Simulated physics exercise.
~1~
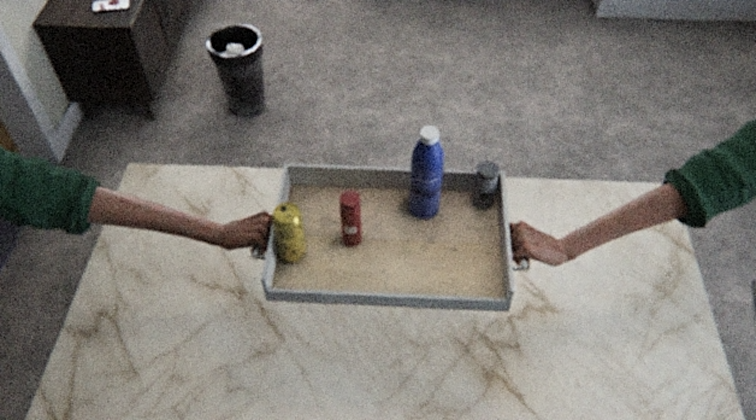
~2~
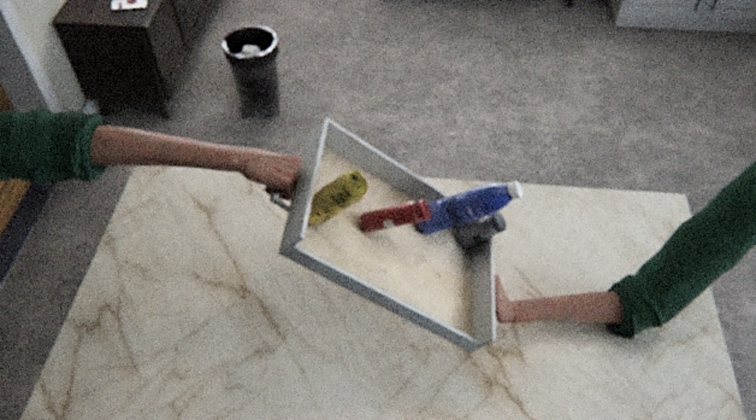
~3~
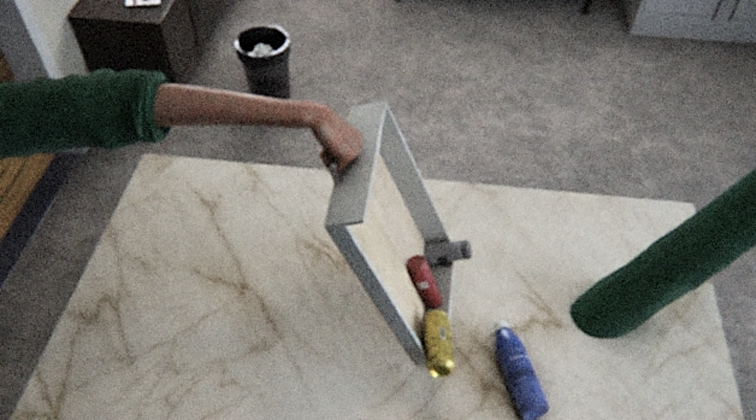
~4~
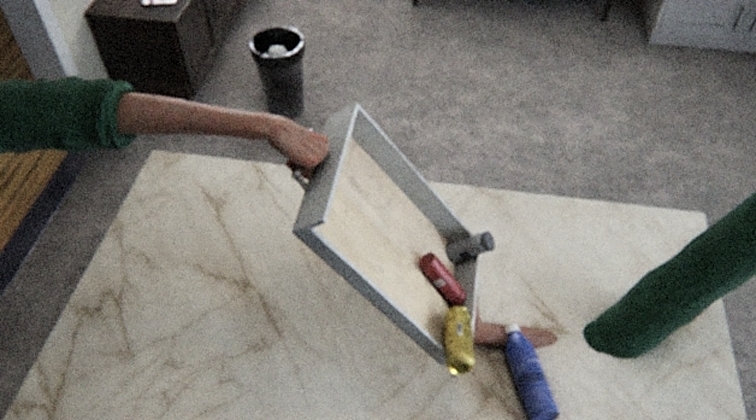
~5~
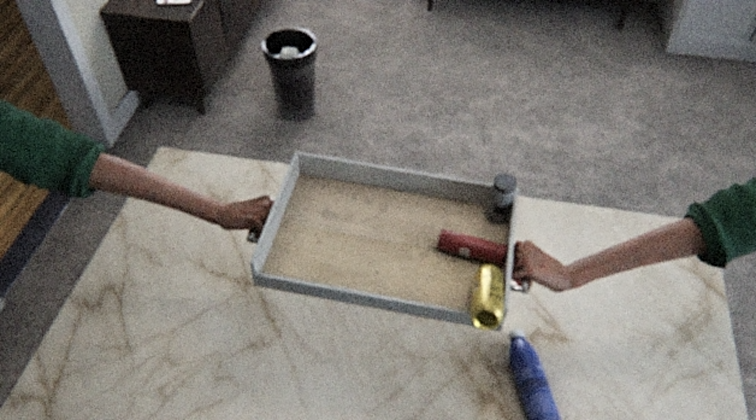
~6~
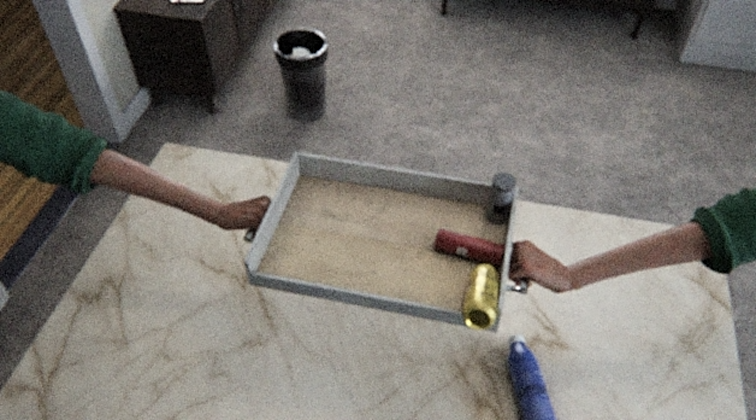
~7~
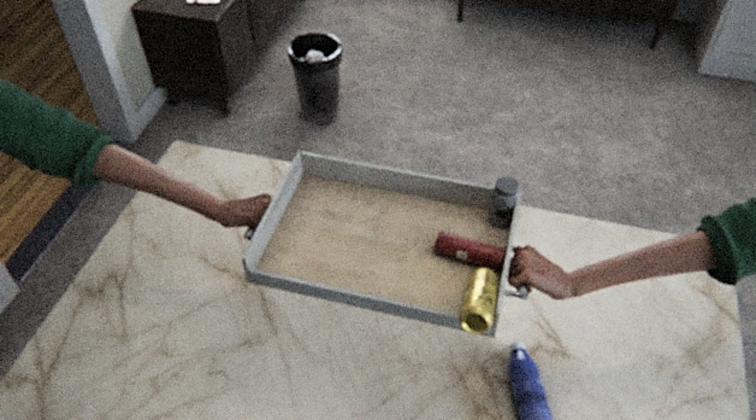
On a marble-topped table, two hands tipped a tray steeply down to the right, sending a blue bottle out onto the tabletop, then leveled it again, leaving a red shaker and yellow can lying inside while a grey shaker stood in the far corner.
